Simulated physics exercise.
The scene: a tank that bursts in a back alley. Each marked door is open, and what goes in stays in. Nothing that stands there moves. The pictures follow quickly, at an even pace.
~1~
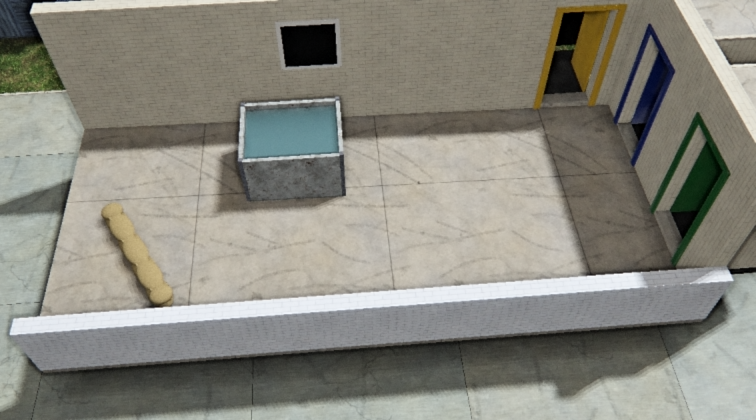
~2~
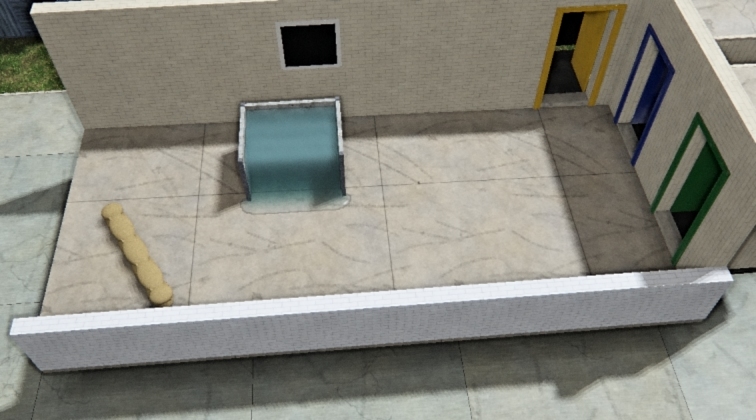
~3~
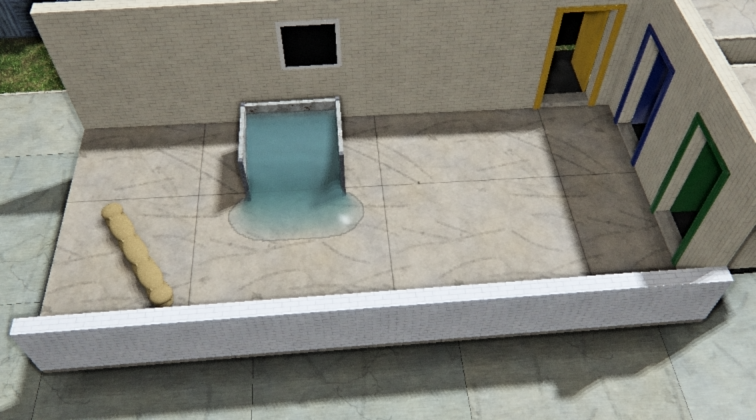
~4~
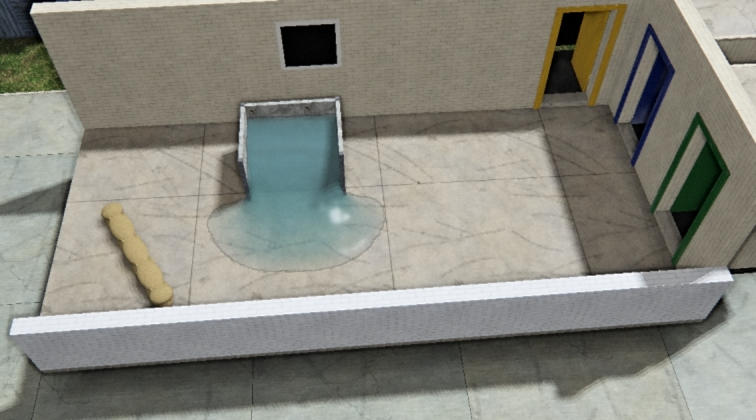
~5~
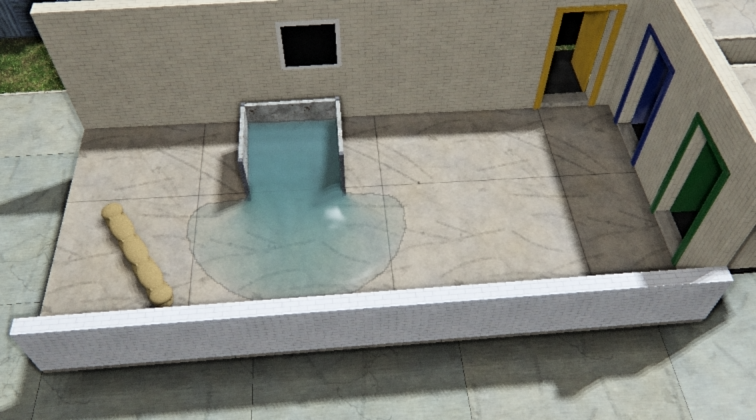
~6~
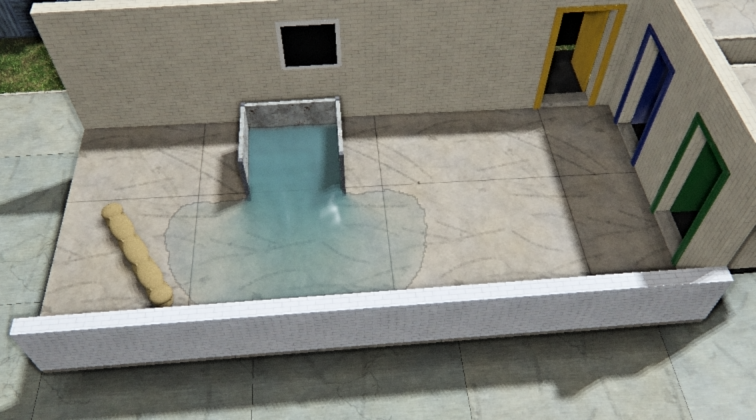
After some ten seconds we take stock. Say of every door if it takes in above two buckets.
In the end: The yellow door stays under that; the blue door takes more than that; the green door takes more than that.
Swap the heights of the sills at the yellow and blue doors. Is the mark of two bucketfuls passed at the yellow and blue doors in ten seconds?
In short: The yellow door floods, the blue door lets less in.
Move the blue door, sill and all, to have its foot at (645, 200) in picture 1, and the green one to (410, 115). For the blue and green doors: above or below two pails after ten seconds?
Then: The blue one goes over; the green one stays under.
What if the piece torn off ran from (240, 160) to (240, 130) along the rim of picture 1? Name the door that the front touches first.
That is the door marked green.
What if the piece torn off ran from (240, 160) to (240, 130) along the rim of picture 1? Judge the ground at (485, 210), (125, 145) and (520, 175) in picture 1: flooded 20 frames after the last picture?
In that order: Clear, under water, free of water.
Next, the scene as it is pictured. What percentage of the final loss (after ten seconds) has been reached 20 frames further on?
Some 40 per cent.
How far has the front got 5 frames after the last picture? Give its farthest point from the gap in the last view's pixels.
Roughly at (521, 309).
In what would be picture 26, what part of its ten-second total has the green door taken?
Close to 30 %.
A moment on, water covers 25 % of the floor; the yellow door not reached, the blue door not reached, the green door not reached.
Next, water covers 35 % of the floor; the yellow door not reached, the blue door not reached, the green door not reached.
Then, water covers 60 % of the floor; the yellow door not reached, the blue door not reached, the green door over two buckets in.
Later, water covers 75 % of the floor; the yellow door wet at the sill, nothing in, the blue door under two buckets in, the green door over two buckets in.
In the end, water covers 70 % of the floor; the yellow door wet at the sill, nothing in, the blue door over two buckets in, the green door far over two buckets in.
